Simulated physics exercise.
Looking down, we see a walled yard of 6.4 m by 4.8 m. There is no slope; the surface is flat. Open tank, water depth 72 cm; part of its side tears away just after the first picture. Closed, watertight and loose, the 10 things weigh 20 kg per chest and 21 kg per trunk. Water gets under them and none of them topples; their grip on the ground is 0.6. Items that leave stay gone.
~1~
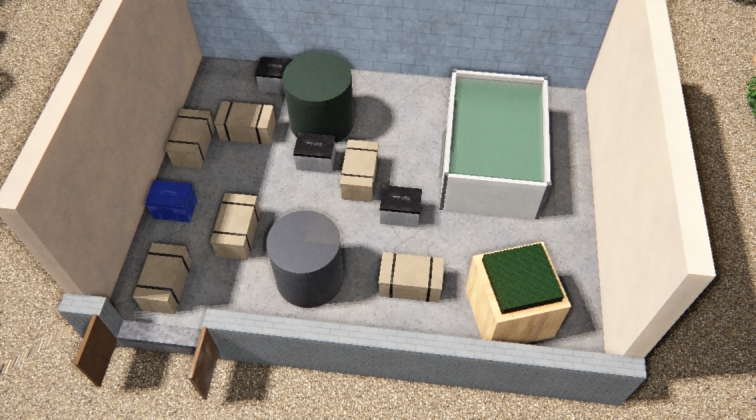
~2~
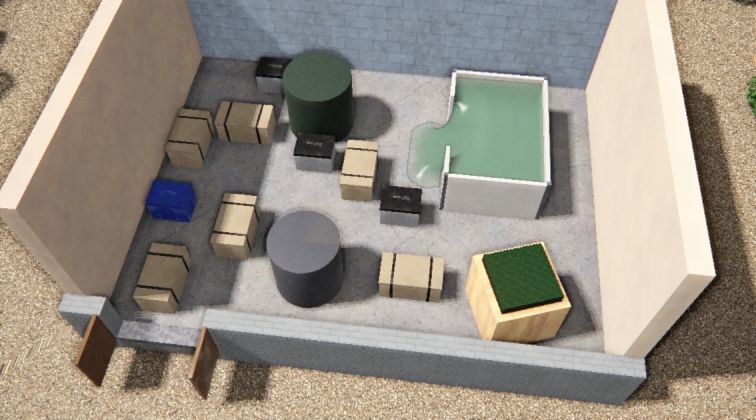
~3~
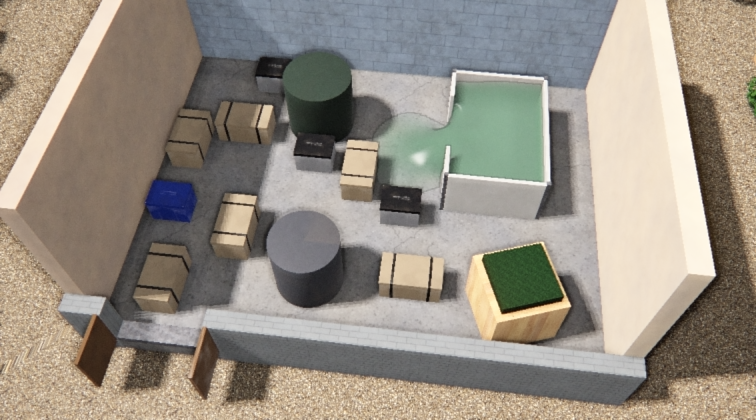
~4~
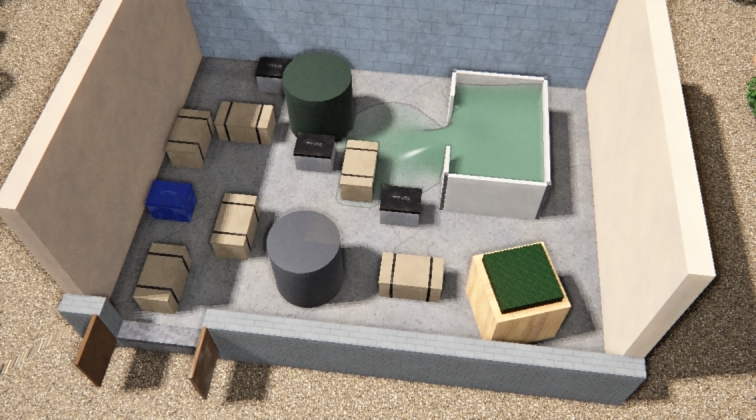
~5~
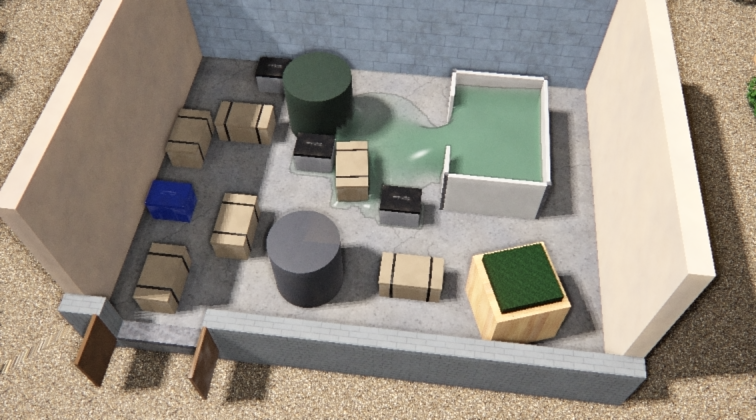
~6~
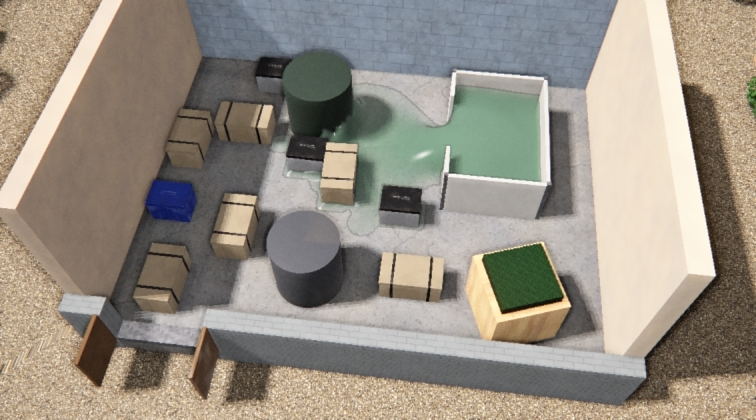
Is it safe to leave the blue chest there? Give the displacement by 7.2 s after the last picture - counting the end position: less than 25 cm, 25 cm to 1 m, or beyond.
It is left a long distance off.
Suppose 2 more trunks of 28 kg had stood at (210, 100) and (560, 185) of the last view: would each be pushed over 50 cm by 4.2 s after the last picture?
Well, the first one is higher and the other lower.
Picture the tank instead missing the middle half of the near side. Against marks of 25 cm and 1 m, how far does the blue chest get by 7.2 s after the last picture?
The answer: The blue chest slips a moderate way.
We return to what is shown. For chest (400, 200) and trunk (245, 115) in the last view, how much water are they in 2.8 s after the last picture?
I'd estimate 2 cm for the first and 8 cm for the second.
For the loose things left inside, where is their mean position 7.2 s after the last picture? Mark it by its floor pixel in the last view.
Close to (276, 220).
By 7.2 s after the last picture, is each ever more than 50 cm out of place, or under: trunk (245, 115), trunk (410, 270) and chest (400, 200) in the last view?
In sequence - crossed the line; stayed below the line; stayed below the line.
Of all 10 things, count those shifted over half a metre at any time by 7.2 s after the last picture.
That makes 8.
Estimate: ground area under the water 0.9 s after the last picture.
About 13 m2 is covered.
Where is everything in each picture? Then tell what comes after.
In the first picture, the blue chest at (168, 193), on the bottom; water covers 2.5 m2; 0 of 10 have shifted.
In the second picture, the blue chest at (168, 193) rests on the ground; 3.1 m2 under water; 0 of 10 have shifted.
In the third picture, the blue chest at (168, 193), on the bottom; water covers 3.9 m2; 0 of 10 have shifted.
In the fourth picture, the blue chest at (168, 193) rests on the ground; water covers 4.8 m2; 0 of 10 have shifted.
In the fifth picture, the blue chest at (168, 193), on the bottom; water covers 5.4 m2; 1 of 10 have shifted.
In the sixth picture, the blue chest at (168, 193) rests on the ground; 6.2 m2 under water; 2 of 10 have shifted.
Then, 0.9 s after the last picture the blue chest is near (167, 194), 0.0 m from its start, aground; 0 of 10 are out; 1 afloat.
Then, 2.8 s after the last picture the blue chest is near (133, 266), 1.2 m from its start, afloat; 0 of 10 are out; 4 afloat.
Then, 4.8 s after the last picture the blue chest has gone out; 3 of 10 are out; 5 afloat.
Then, 7.2 s after the last picture the blue chest has gone out; 3 of 10 are out; 2 afloat.
